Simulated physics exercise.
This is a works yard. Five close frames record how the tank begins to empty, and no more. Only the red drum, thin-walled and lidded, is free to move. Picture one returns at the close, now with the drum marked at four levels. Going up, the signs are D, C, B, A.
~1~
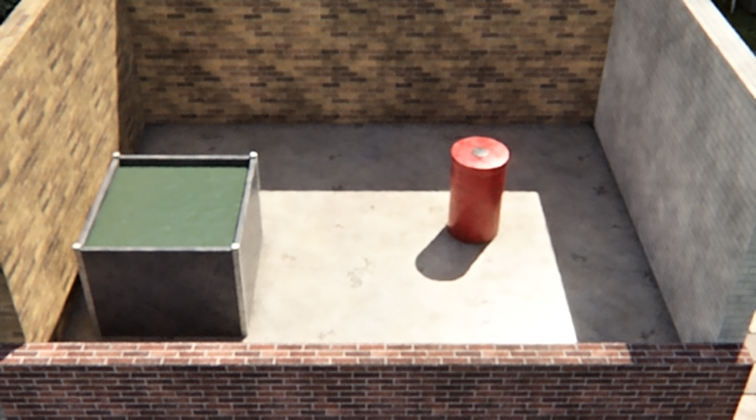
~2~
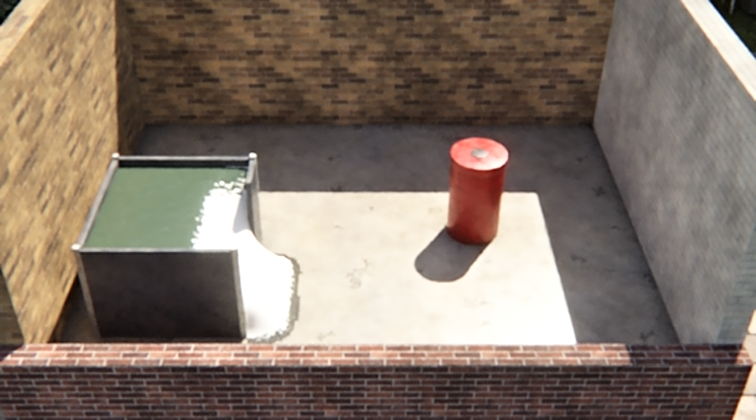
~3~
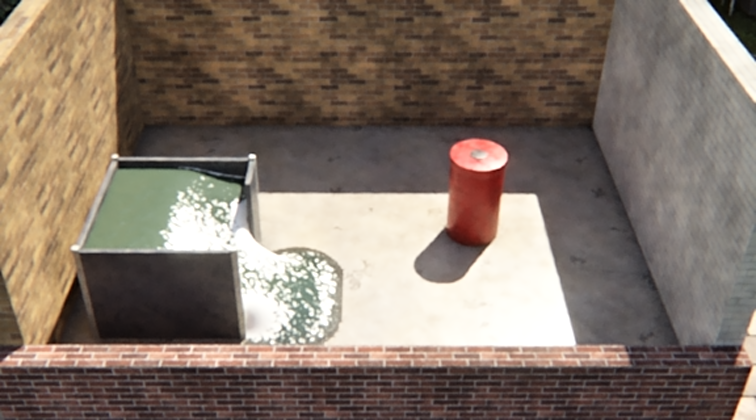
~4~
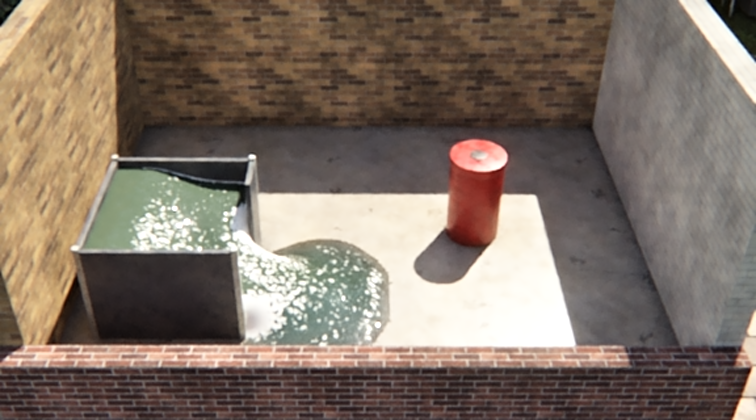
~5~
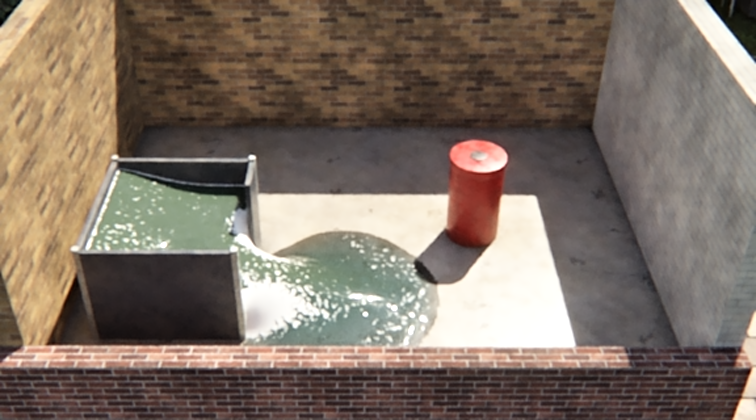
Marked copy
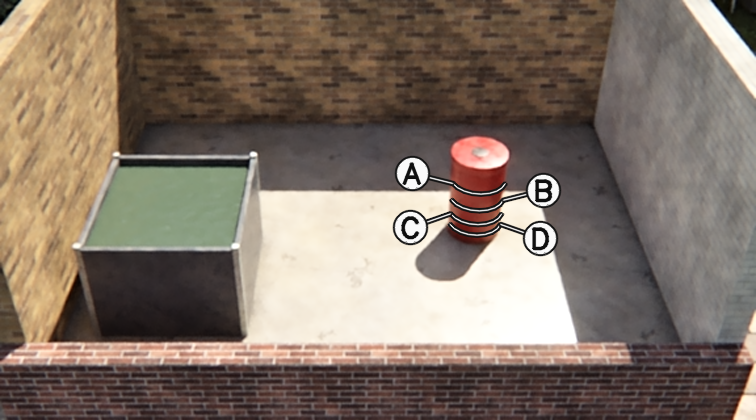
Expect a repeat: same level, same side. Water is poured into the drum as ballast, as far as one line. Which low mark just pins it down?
C.
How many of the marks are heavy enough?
Three of them.
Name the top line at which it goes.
The answer is D.
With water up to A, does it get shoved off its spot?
No.
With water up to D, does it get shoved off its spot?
Yes, that goes wrong.
On the marked copy, A at (481, 194); B at (479, 210); C at (478, 224); D at (476, 235); from the bottom up D, C, B, A.
Choosing A, it does not move.
Choosing B, it does not move.
Choosing C, it shifts by a finger or two and stays.
Choosing D, it is pushed about twice its own width away.
